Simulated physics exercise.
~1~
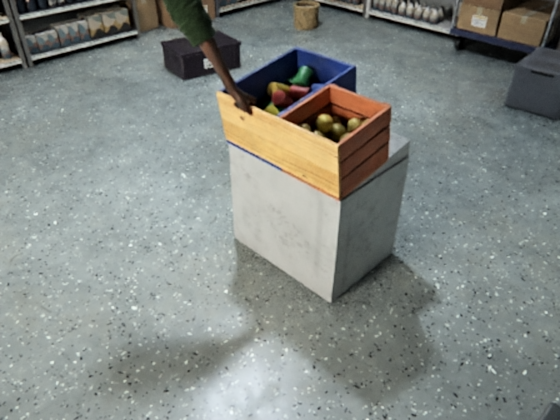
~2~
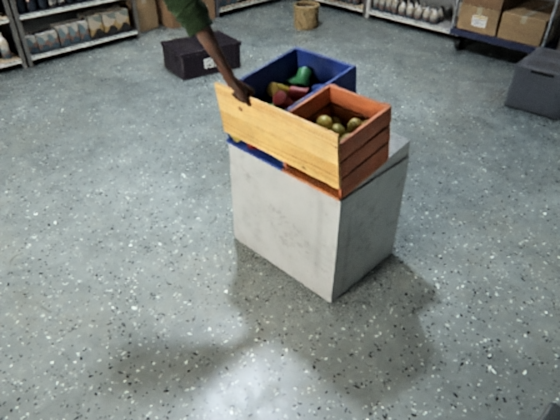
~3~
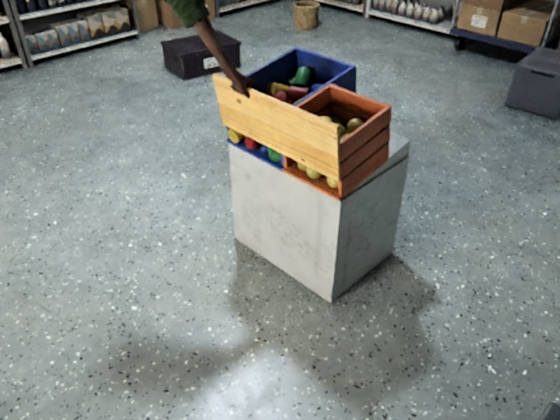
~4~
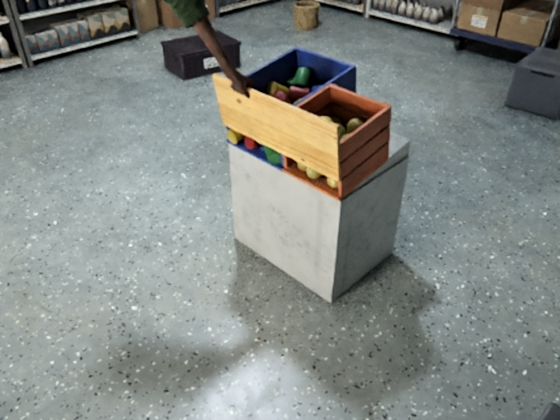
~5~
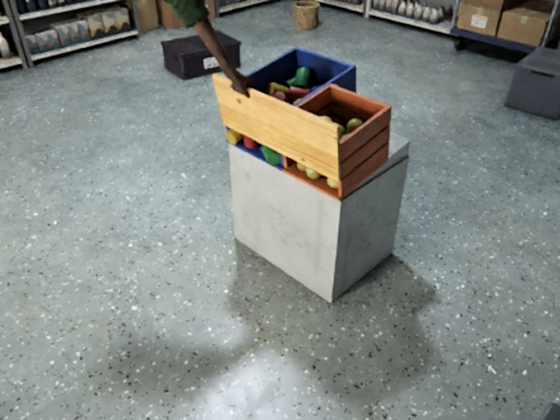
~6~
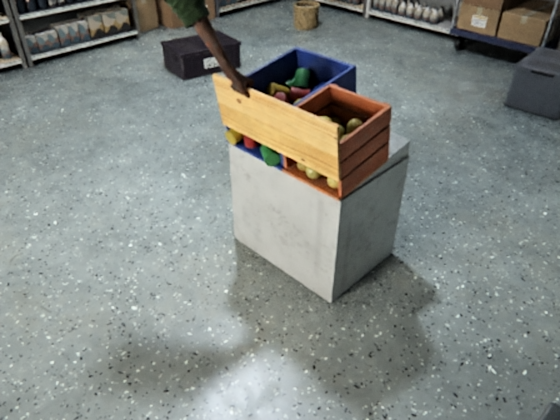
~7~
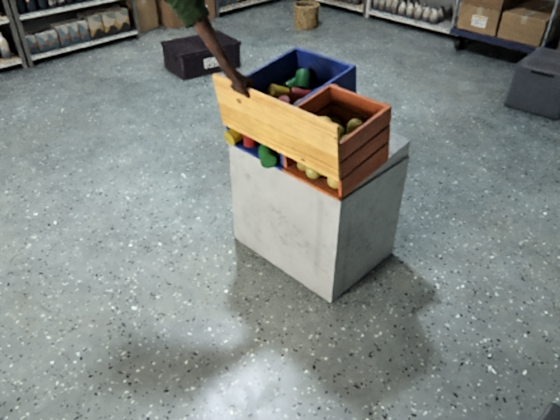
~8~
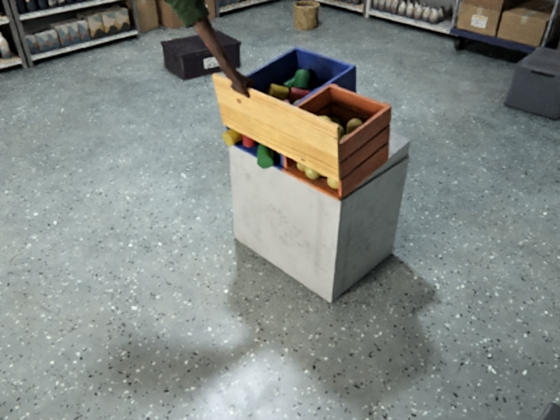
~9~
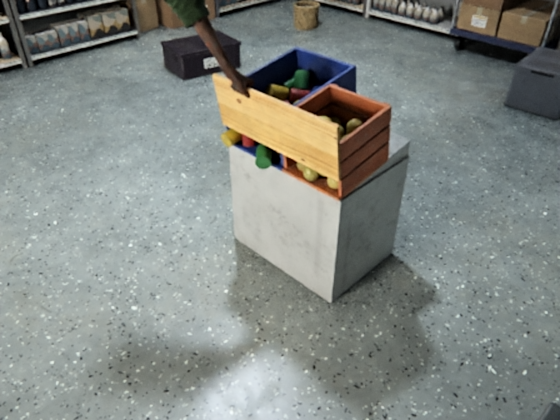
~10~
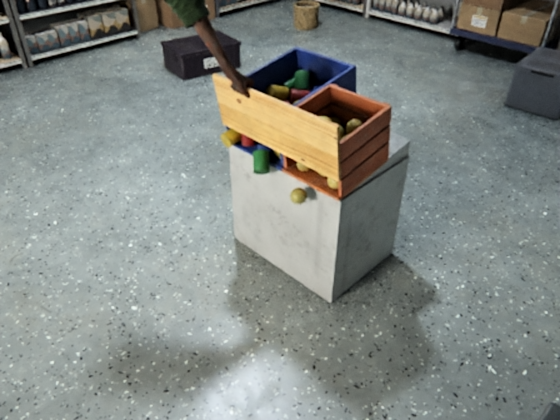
An arm lifts a wooden gate, and a yellow apple and green jar begin tumbling out.
